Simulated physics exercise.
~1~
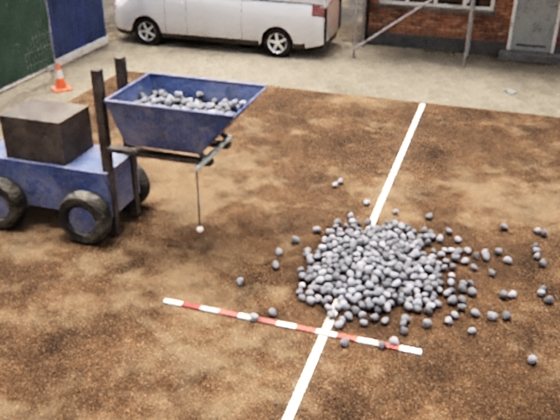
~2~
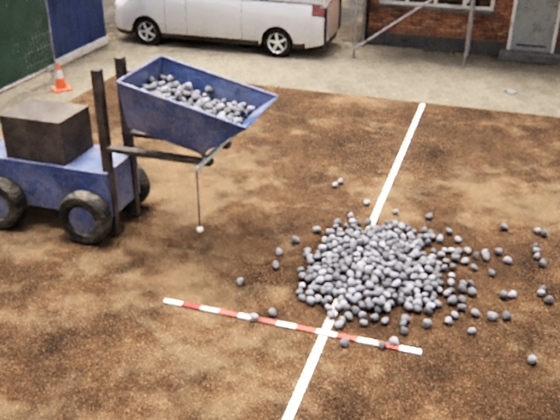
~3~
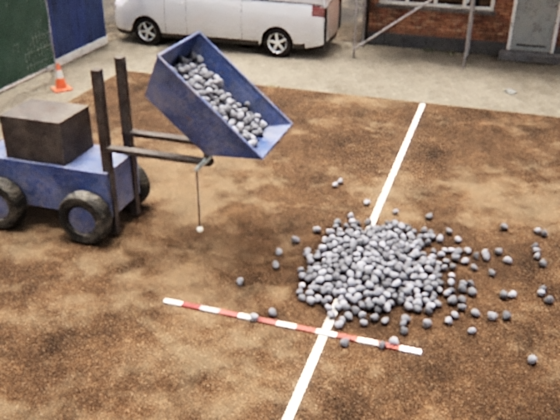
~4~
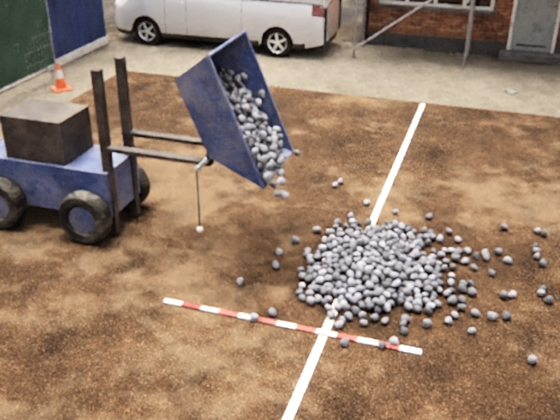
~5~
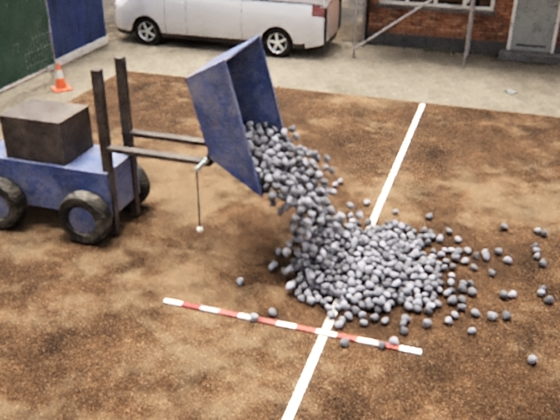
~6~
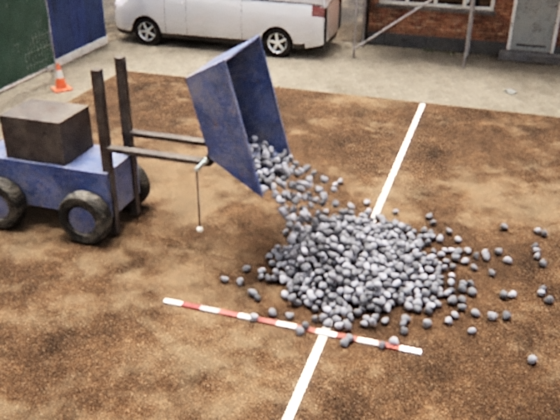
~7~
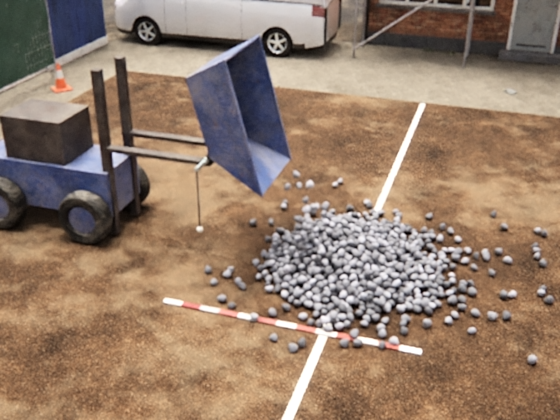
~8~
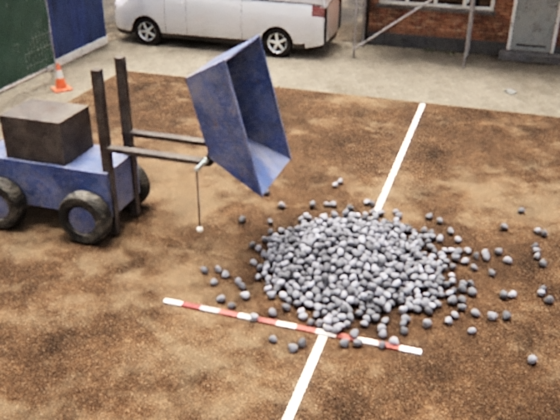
A blue fork truck with a raised blue skip of grey stones stands at the left of a brown dirt yard, seen from the side and above. A white line crosses the ground near a red and white banded strip, with a heap of similar stones at the right and a white van behind. The skip tips steeply to the right, and its stones slide towards the lower edge. They pour onto the near side of the heap, spreading it leftward, and a few roll loose. The skip ends empty and still tilted, above a larger heap lying across the line.
